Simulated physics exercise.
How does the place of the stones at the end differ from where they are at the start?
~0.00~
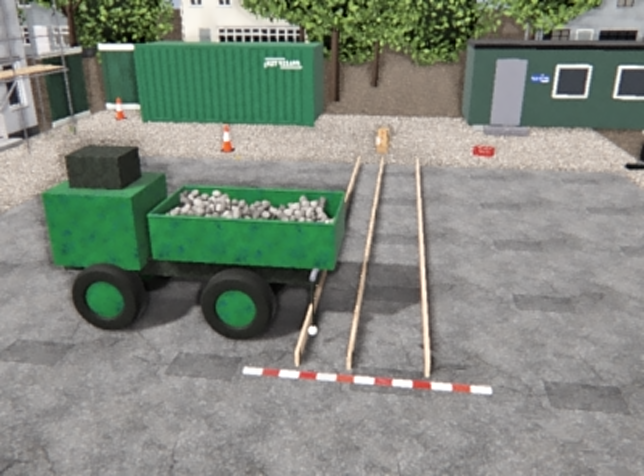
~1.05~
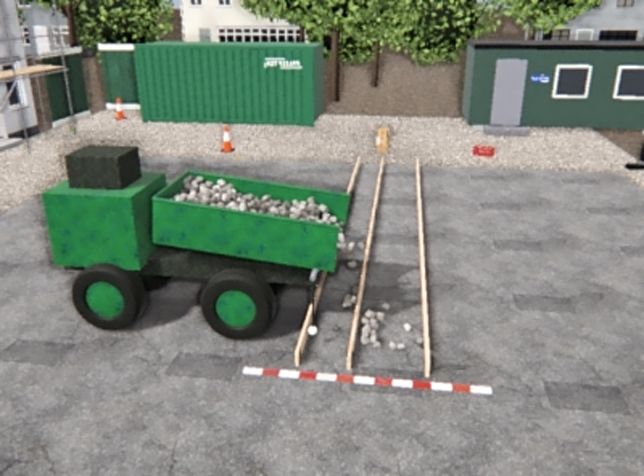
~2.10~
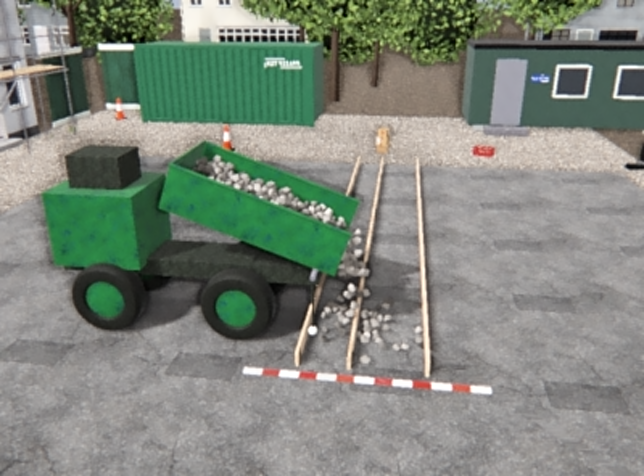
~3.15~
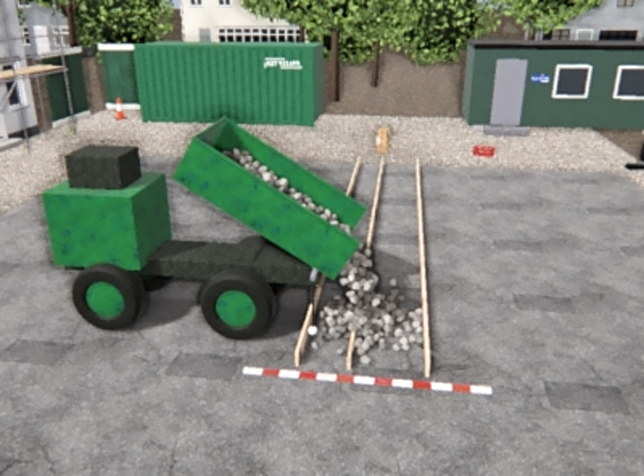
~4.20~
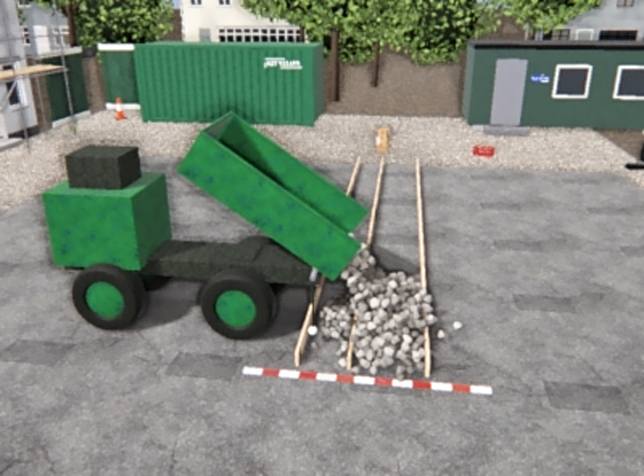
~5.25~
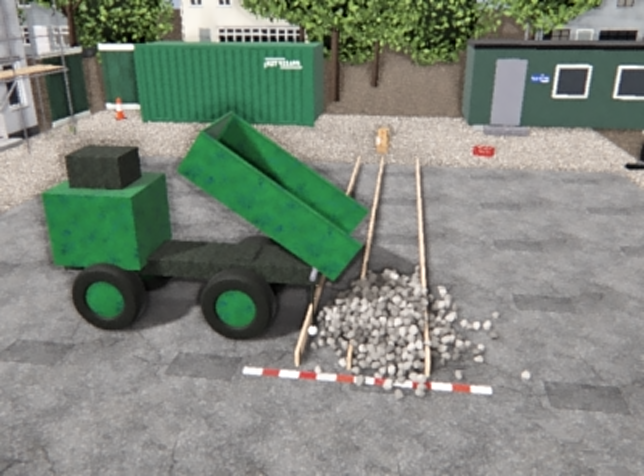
At the start the stones are in the raised green body of the truck, on the left. At the end they lie lower down and further right, in a heap on the ground across the wooden boards, with a few scattered past the right board.
